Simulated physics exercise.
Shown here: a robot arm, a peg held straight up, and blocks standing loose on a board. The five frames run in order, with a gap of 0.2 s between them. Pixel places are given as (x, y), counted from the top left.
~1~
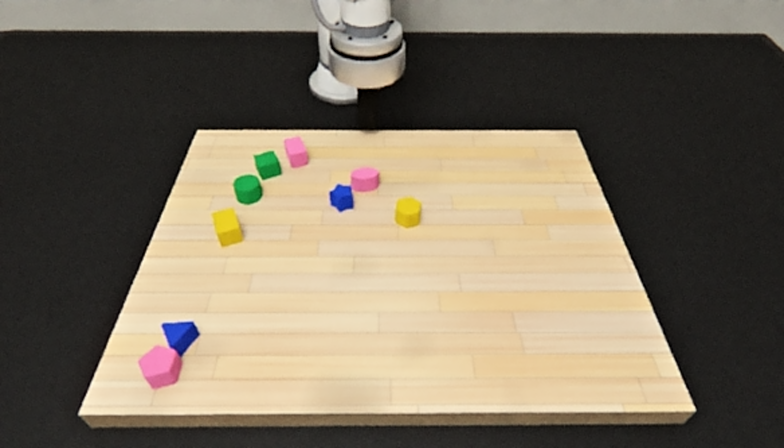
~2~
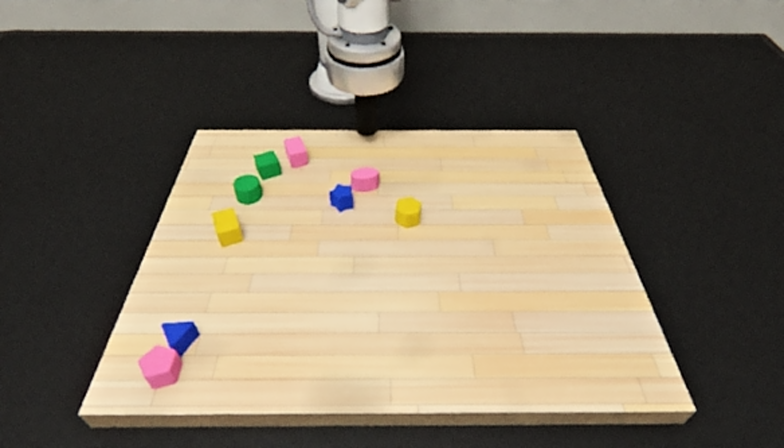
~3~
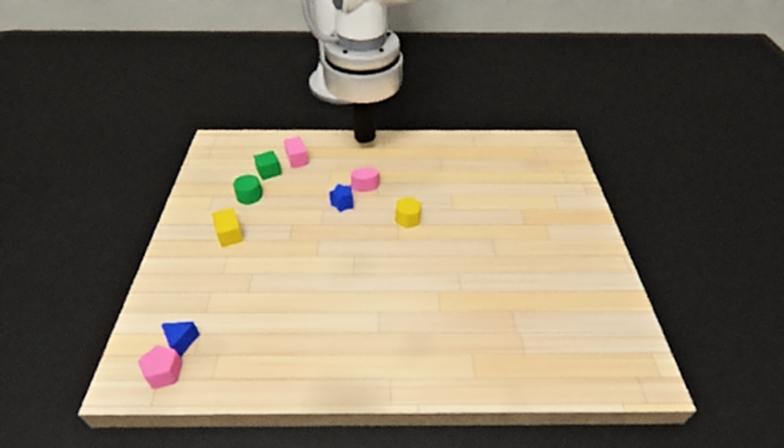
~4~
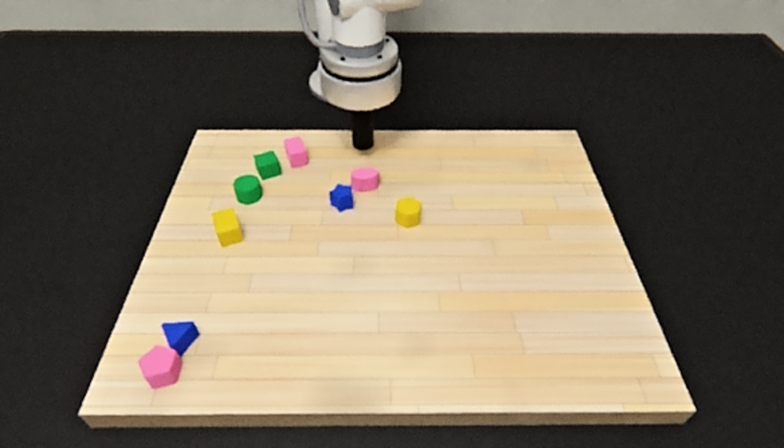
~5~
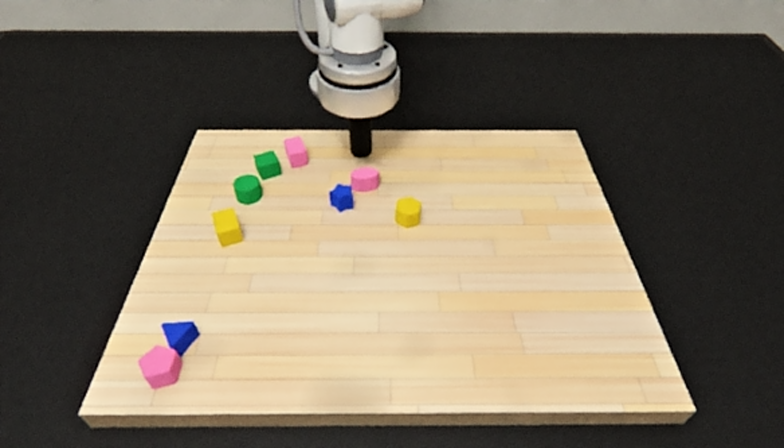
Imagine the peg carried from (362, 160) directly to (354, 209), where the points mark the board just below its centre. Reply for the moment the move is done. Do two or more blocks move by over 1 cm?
Yes.
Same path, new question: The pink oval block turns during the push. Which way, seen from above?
In a top view, it turns counterclockwise.
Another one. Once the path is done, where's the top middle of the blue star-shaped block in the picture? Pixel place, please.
The point I'd pick in the picture is (332, 200).
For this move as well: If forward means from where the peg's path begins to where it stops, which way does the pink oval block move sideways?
Goes left.
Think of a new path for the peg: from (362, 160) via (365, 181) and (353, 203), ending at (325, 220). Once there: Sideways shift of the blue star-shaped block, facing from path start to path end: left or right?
That's a shift to the right.
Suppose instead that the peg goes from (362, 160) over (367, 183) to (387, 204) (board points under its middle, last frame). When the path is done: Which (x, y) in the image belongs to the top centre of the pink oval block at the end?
It should be at (374, 203) by then.
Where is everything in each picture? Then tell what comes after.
The first picture shows tip of the peg at (368, 123), middles of tops, blue star-shaped block at (342, 191), pink oval block at (365, 173), yellow hexagonal block at (409, 205).
The second picture shows peg at (367, 130), nothing pushed.
The third picture shows peg at (365, 137), nothing pushed.
The fourth picture shows peg at (363, 144), nothing pushed.
The fifth picture shows peg at (361, 151), blue star-shaped block at (342, 191), pink oval block at (365, 173), yellow hexagonal block at (409, 205).
The first path, step by step. One third of the way, peg at (359, 167); pink oval block at (365, 175).
Two thirds of the way, peg at (357, 183); pink oval block at (369, 189), turned 45° anticlockwise.
At the end, peg at (353, 200); blue star-shaped block at (332, 200), turned 60° clockwise; pink oval block at (375, 202), turned 95° anticlockwise; yellow hexagonal block unmoved.
